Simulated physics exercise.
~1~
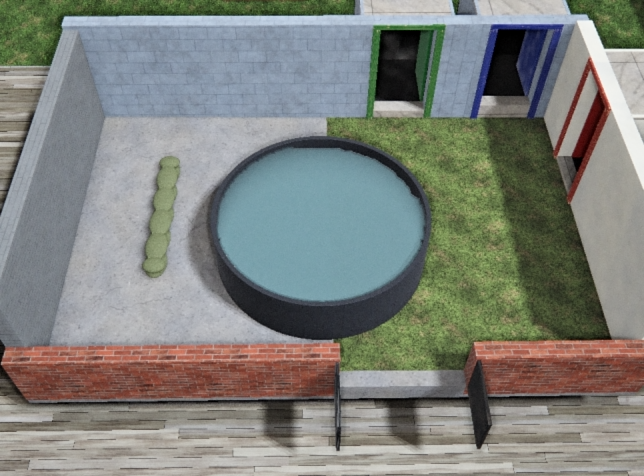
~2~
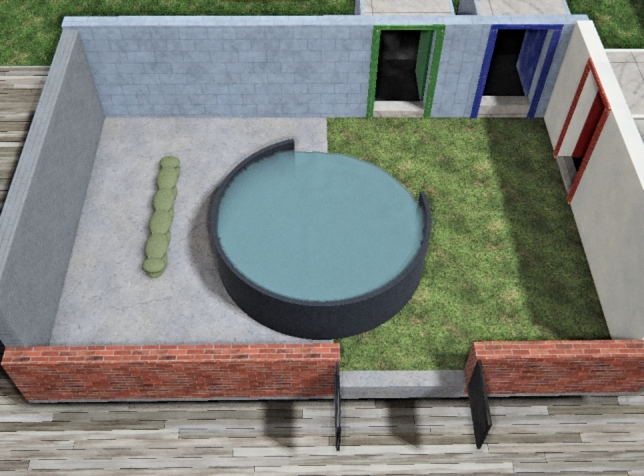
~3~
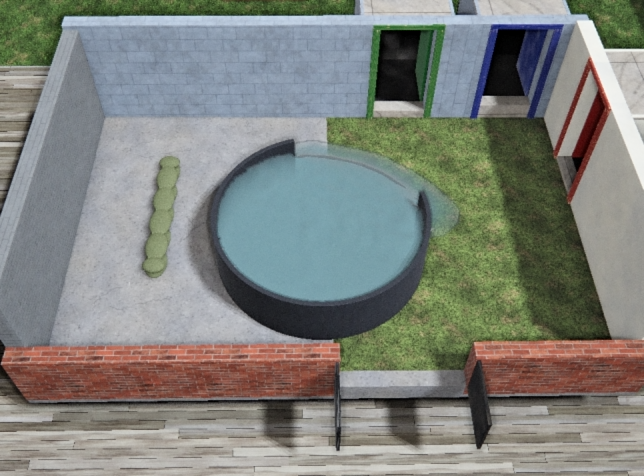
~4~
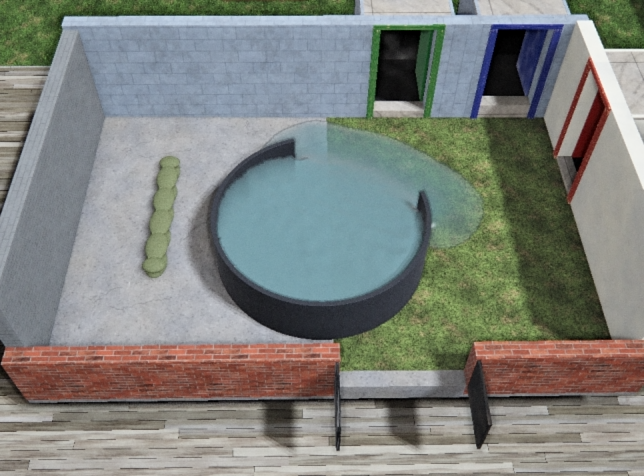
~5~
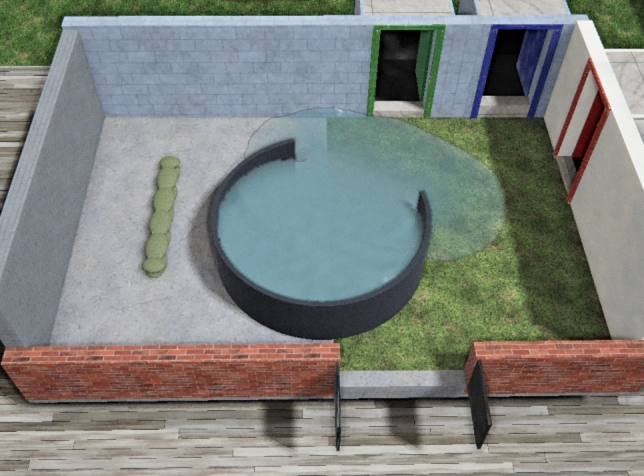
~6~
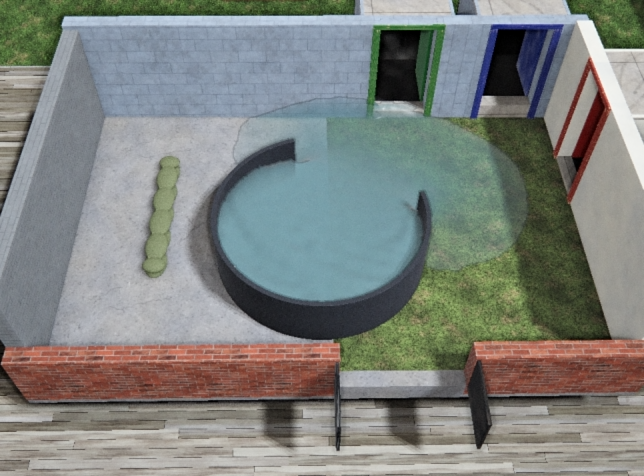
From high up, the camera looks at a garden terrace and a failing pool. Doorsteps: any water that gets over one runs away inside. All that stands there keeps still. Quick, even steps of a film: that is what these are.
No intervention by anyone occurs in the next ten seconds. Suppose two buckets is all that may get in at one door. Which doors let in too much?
In turn: The red door lets in too much; the green door lets in too much; the blue door lets in too much.
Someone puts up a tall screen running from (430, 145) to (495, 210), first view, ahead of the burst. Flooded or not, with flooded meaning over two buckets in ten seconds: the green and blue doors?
Note: Green above threshold; blue sub-threshold.
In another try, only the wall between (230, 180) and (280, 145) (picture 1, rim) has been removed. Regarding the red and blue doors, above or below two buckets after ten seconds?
As it turns out, the red door surpasses the cutoff; as for the blue door, it comes in lower.
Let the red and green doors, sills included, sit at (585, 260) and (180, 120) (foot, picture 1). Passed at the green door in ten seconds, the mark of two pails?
Result - green does not reach it.
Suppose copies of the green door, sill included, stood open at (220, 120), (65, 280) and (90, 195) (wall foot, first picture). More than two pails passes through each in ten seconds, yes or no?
Taken in sequence, they go: Not exceeded, not exceeded, not exceeded.
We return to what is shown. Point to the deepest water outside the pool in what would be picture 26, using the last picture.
I would choose the pixel (533, 122).
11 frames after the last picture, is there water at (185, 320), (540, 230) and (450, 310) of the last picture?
Lab note, in the order given: Unwetted, wet through, unwetted.
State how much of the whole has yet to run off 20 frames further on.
Roughly 88 percent.
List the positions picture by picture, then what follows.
In the first picture, still water in the pool at (321, 217).
In the second picture, water pours out on the pool's far side and has run to a hidden place.
In the third picture, water pours out on the pool's far side and has run to a hidden place.
In the fourth picture, the front is at (478, 216), out from the gap on the pool's far side.
In the fifth picture, water pours out on the pool's far side and has run to (500, 216).
In the sixth picture, water pours out on the pool's far side and has run to (515, 172).
A moment on, water covers 35 % of the floor; the red door wet at the sill, nothing in, the green door over two buckets in, the blue door wet at the sill, nothing in.
Next, water covers 50 % of the floor; the red door over two buckets in, the green door far over two buckets in, the blue door under two buckets in.
Then, water covers 70 % of the floor; the red door far over two buckets in, the green door far over two buckets in, the blue door far over two buckets in.
Later, water covers 95 % of the floor; the red door far over two buckets in, the green door far over two buckets in, the blue door far over two buckets in.
In the end, water covers 95 % of the floor; the red door far over two buckets in, the green door far over two buckets in, the blue door far over two buckets in.
